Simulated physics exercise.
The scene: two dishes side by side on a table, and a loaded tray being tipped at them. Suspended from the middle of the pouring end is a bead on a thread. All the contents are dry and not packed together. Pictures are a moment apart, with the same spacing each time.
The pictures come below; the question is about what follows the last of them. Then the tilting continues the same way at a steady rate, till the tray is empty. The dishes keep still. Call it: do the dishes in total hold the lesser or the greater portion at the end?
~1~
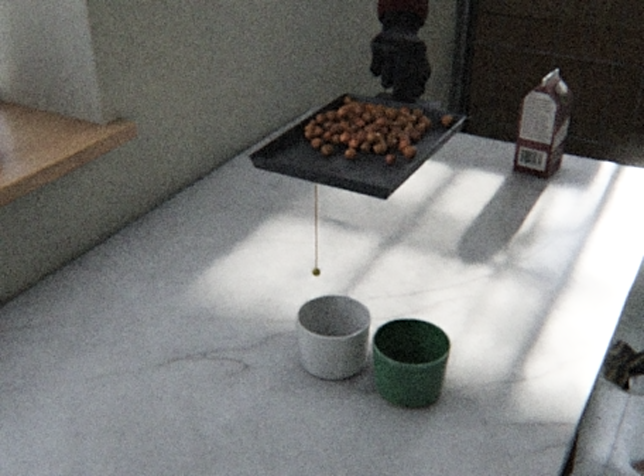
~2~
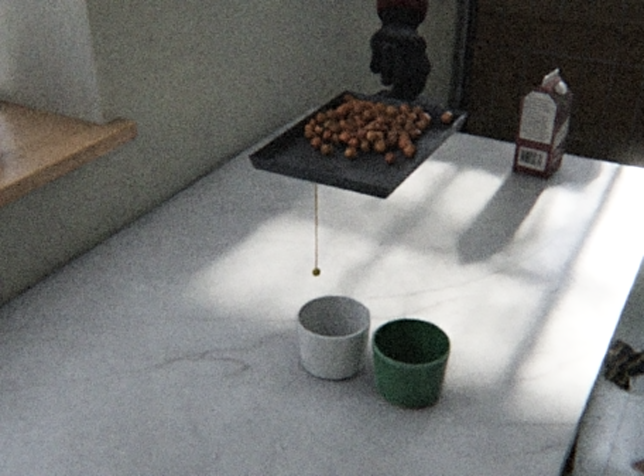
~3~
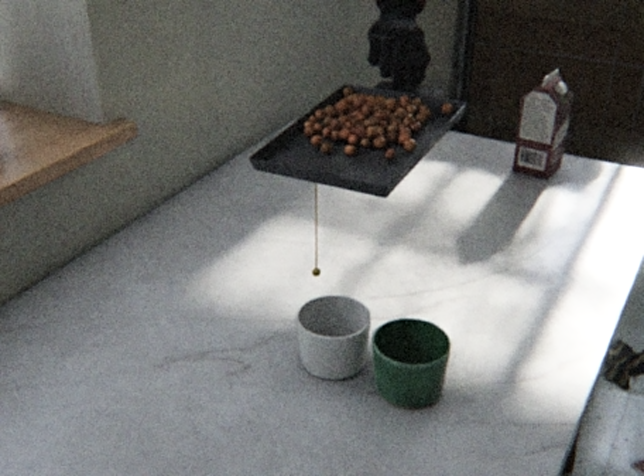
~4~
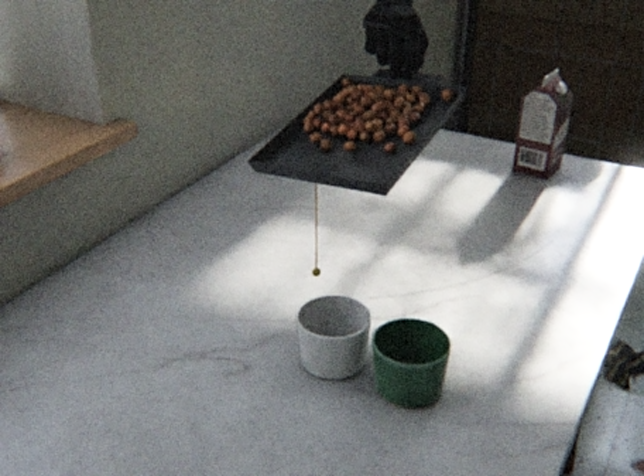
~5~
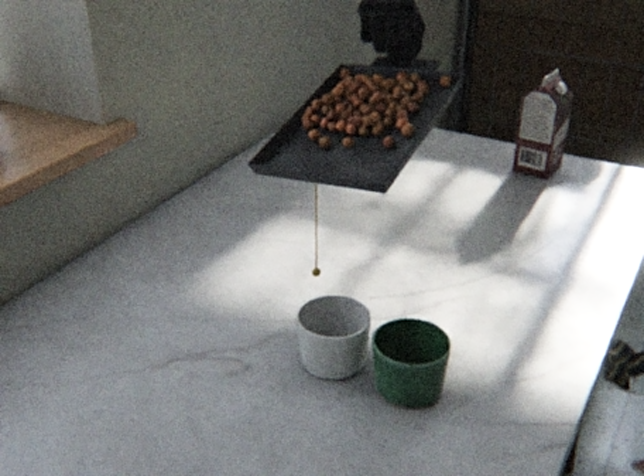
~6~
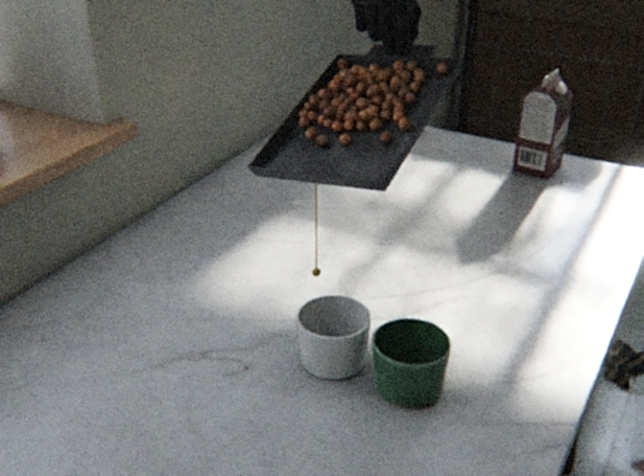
In total they hold the lesser portion.
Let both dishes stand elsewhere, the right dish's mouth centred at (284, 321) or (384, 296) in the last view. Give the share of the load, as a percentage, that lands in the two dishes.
I'd say about 20 percent, followed by about 0 percent.
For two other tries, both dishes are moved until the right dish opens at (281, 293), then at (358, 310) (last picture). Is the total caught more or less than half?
First over half, then the smaller part.
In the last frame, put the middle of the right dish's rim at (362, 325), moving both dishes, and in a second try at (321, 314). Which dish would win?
Well, first the one further left, then the one further left.
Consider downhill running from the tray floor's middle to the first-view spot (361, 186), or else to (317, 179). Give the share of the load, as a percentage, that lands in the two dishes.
First case about 60 percent; second case about 20 percent.
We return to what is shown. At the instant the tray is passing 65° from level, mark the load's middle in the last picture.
Look close to (280, 157) in the last picture.
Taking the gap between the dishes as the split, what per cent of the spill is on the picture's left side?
Estimate: Near 100 per cent.
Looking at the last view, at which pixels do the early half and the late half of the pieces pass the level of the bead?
Around (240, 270) first; around (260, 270) second.
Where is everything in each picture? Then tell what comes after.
The first frame shows corners of the pouring end at (255, 155) and (386, 186), level; middle of the load at (377, 126), hazelnuts; left dish at (316, 354); right dish at (395, 381); bead on its thread at (316, 272).
The second frame shows corners of the pouring end at (254, 155) and (386, 186), level; middle of the load at (377, 124).
The third frame shows corners of the pouring end at (254, 157) and (385, 184), tipped barely, lowest at the left corner; middle of the load at (377, 118).
The fourth frame shows corners of the pouring end at (253, 160) and (384, 183), tipped a little, lowest at the left corner; middle of the load at (376, 109).
The fifth frame shows corners of the pouring end at (253, 162) and (383, 181), tipped a little, lowest at the left corner; middle of the load at (375, 101).
The sixth frame shows corners of the pouring end at (253, 165) and (382, 179), tipped clearly, lowest at the left corner; middle of the load at (372, 93); left dish at (316, 354); right dish at (395, 381).
Soon after the last picture, tray tipped steeply; most on the tray; a small part outside both; a small part in the air.
A little later, tray tipped past a quarter turn; about a quarter on the tray; a stray few in the left dish; about half outside both; about a third in the air.
Later still, tray tipped past a quarter turn; a stray few in the left dish; nearly all outside both.
At rest, tray tipped past a quarter turn; none in the right dish; a stray few in the left dish; nearly all outside both.
